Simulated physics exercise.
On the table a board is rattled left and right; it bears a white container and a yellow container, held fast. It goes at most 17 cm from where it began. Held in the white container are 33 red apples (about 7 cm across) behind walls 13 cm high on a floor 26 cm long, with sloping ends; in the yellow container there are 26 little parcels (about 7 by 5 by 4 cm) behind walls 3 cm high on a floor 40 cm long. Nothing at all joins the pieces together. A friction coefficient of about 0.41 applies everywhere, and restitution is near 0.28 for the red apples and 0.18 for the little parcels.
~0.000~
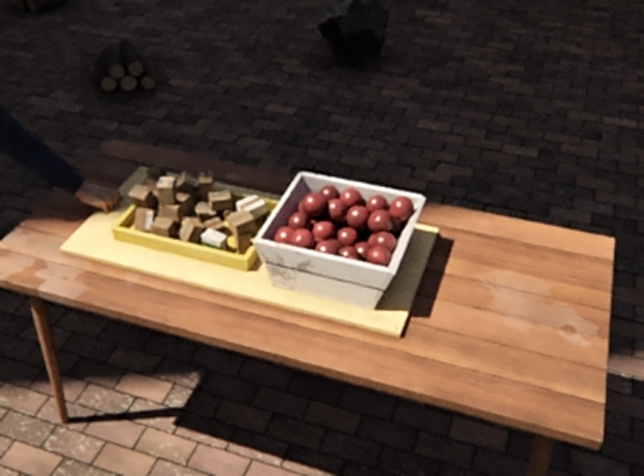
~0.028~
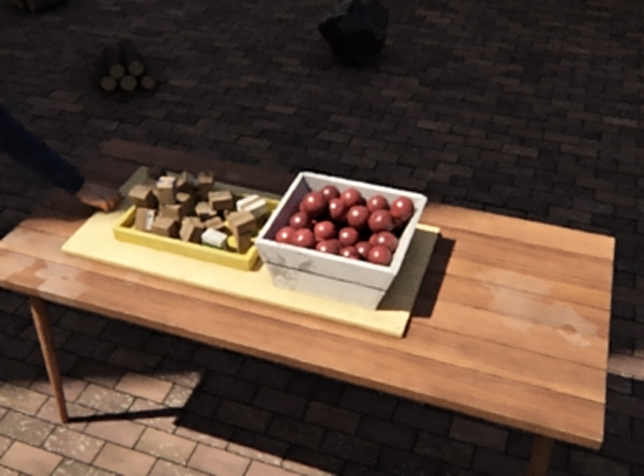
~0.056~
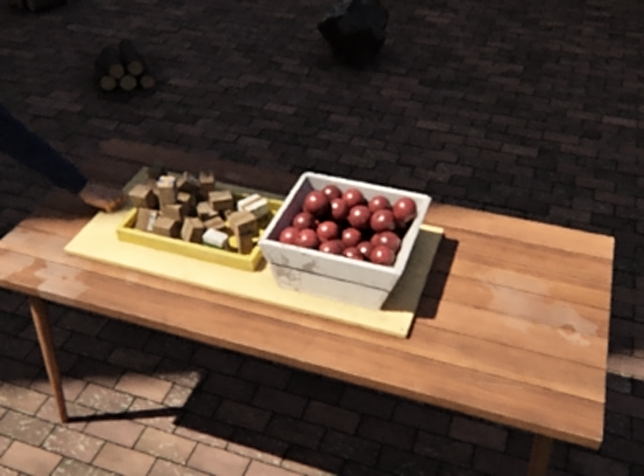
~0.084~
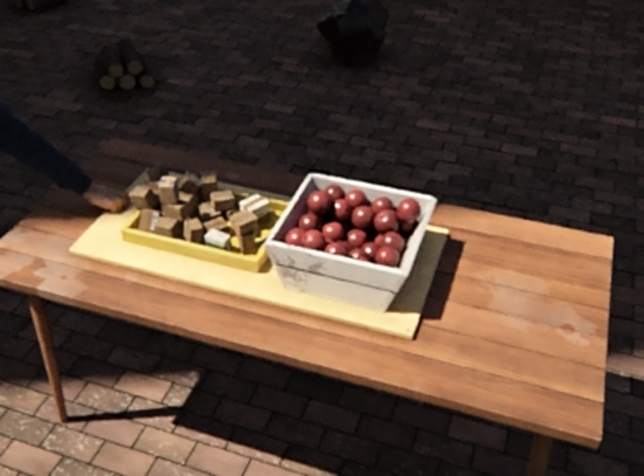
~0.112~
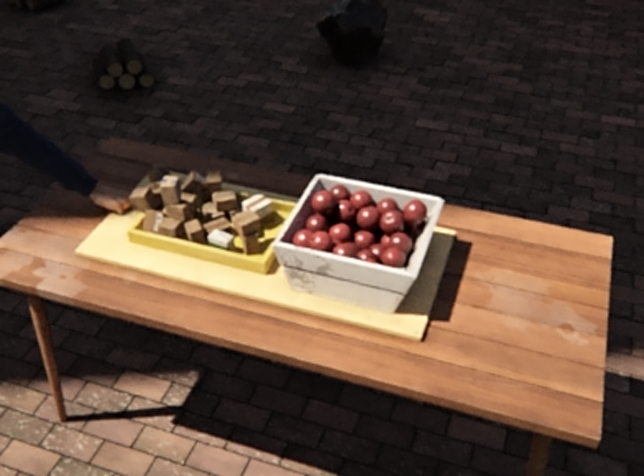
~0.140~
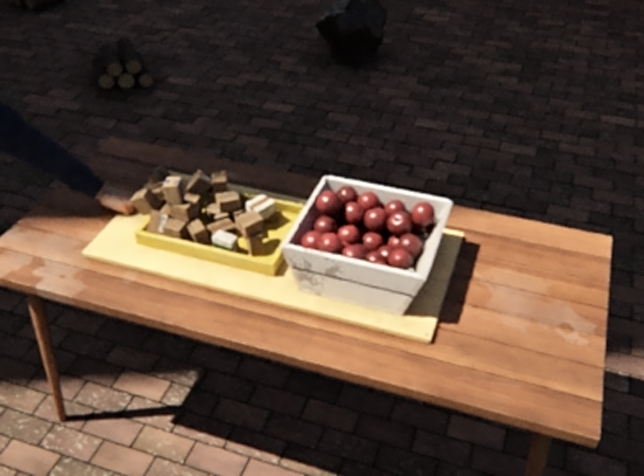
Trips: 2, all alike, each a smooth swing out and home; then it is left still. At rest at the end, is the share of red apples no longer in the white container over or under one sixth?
Under one sixth.
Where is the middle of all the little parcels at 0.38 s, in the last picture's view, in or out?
Near (244, 223).
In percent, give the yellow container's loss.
About 25 percent for the yellow container.
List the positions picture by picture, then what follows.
In the first frame (places track the rim corner closest to us here; the camera pans a little), white container (390, 271); yellow container (243, 258); 0 cm along; all still inside.
In the second frame, white container (392, 271); yellow container (244, 258); 0 cm along.
In the third frame, white container (396, 272); yellow container (248, 258); 2 cm along.
In the fourth frame, white container (403, 273); yellow container (254, 259); 3 cm along.
In the fifth frame, white container (411, 274); yellow container (261, 261); 6 cm along; 1 out, the lowest parcel at (160, 177).
In the sixth frame, white container (421, 276); yellow container (269, 262); 8 cm along; 2 out, the lowest parcel at (162, 180).
After 0.38 s, the white container has all 33 and the yellow container is down by 3 of 26.
After 0.68 s, the white container has all 33 and the yellow container is down by 5 of 26.
After 1.10 s, the white container has all 33 and the yellow container is down by 6 of 26.
Outcome (at 1.64 s), the white container has all 33 and the yellow container is down by 7 of 26. Asked share, 0 of 33, 0 per cent.
